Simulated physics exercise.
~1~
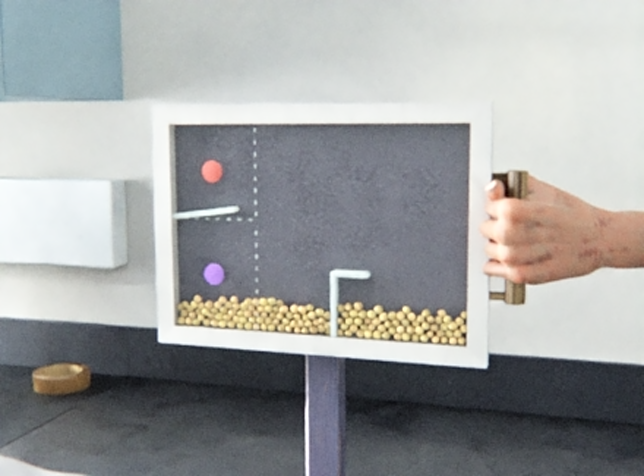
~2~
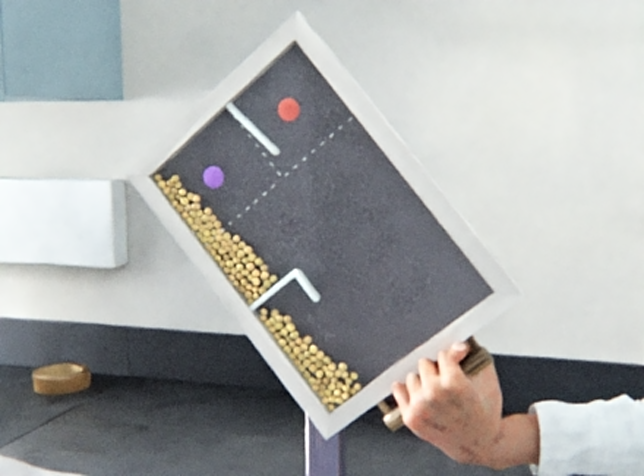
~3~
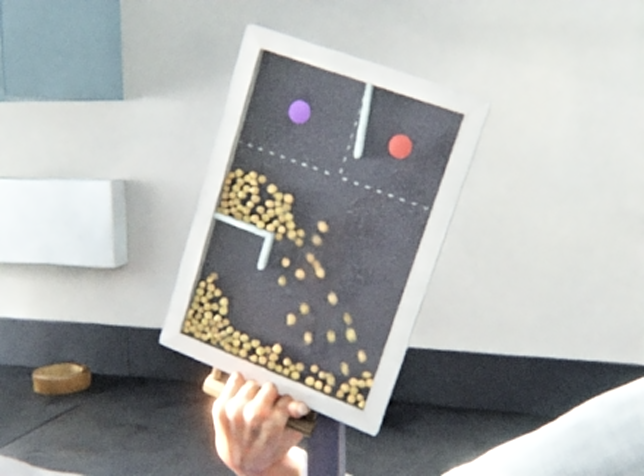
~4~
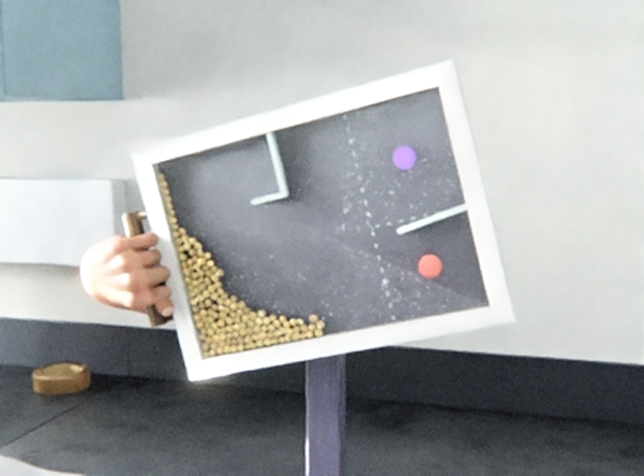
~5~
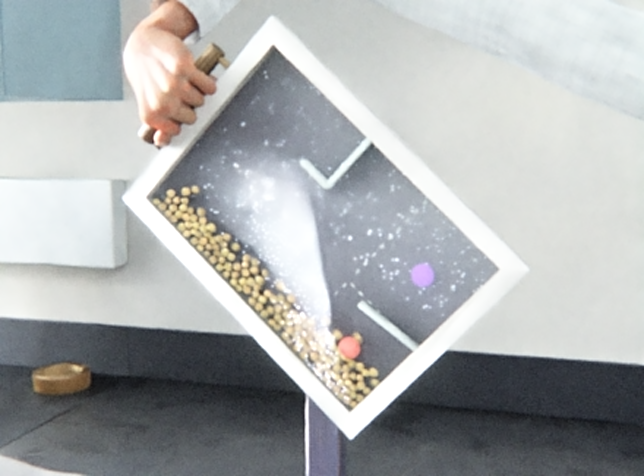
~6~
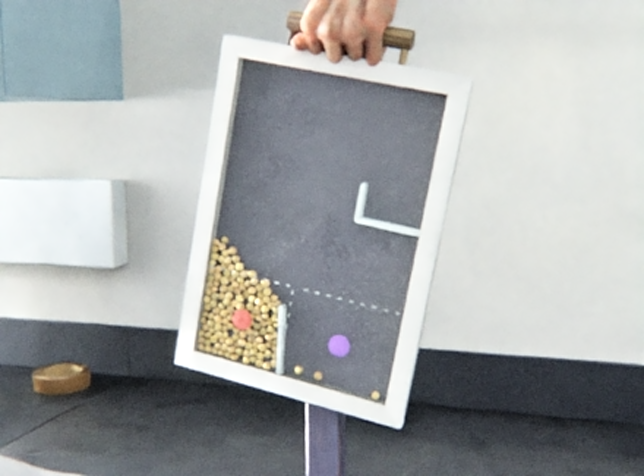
A shallow dark case with a white frame was turned clockwise by hand through most of a full circle, its pale wooden beads tumbling and sliding until most settled around the red sticker, with just a few lying below the purple one.
